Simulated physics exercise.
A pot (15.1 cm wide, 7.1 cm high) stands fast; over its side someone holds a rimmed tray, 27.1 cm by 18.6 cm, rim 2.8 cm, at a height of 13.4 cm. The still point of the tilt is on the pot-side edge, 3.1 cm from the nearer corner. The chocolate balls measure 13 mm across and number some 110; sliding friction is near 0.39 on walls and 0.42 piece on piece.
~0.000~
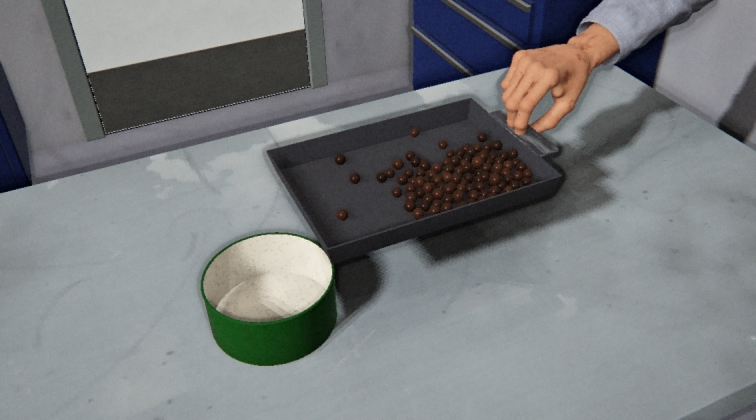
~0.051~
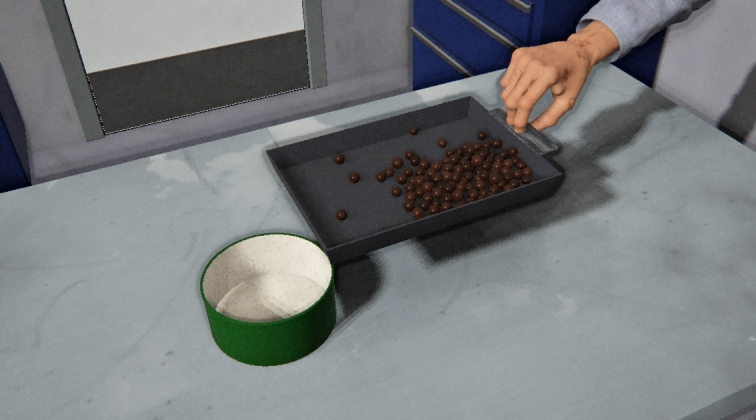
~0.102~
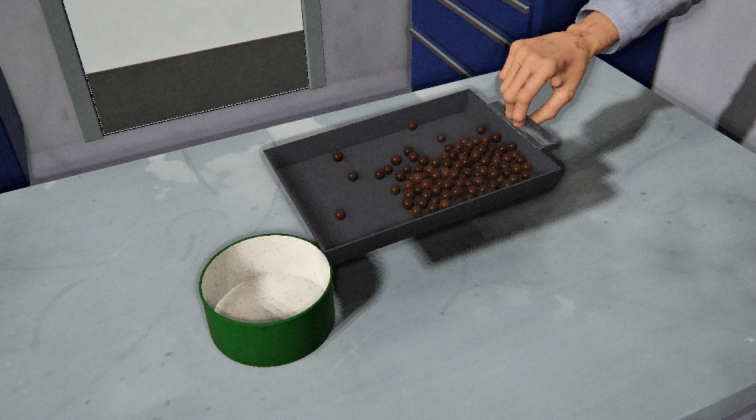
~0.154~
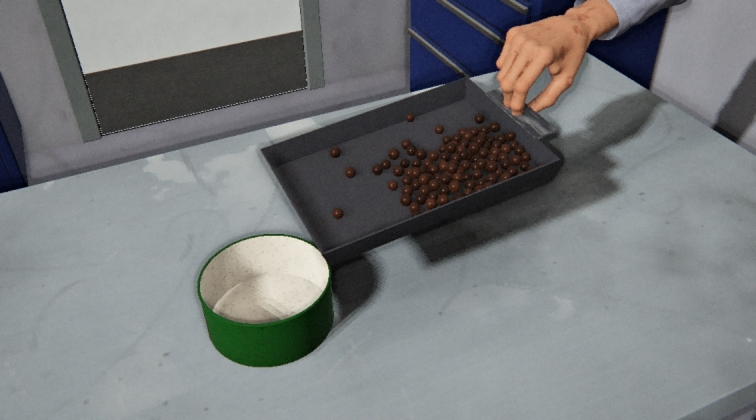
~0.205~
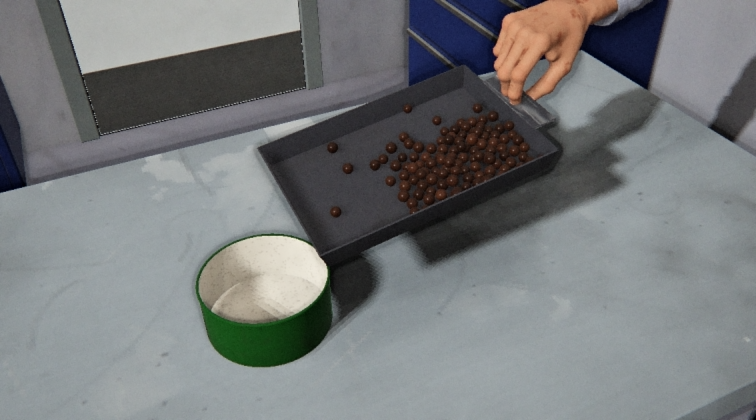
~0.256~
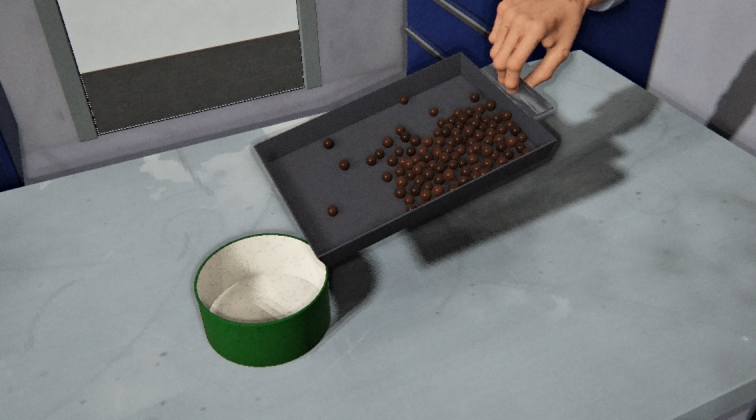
On a grey marbled worktop, a hand slowly raising one end of a dark tray of brown balls beside a green pot.
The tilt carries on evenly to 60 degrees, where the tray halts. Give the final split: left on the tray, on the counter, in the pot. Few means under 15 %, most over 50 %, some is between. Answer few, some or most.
Tray most, counter few, pot few.
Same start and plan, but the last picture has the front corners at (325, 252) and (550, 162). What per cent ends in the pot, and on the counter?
Pot 0, counter 5.
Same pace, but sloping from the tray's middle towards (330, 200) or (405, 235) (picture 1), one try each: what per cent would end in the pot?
About 10 and 0 per cent.
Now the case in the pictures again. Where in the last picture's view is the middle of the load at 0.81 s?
Around (336, 204).
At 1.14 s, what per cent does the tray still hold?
Some 95 per cent of the load.
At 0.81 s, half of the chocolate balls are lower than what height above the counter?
About 18 cm.
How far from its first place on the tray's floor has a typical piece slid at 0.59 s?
Roughly 7 cm.
Then, at 0.59 s, tilt 36 degrees; the tray holds 100 %, the pot 0 %.
After 0.81 s, tilt 52 degrees; the tray holds 100 %, the pot 0 %.
After 1.14 s, tilt 60 degrees; the tray holds 95 %, the pot 5 %.
By 2.2 s all is still; tray 90 %, counter 5 %, pot 5 %.
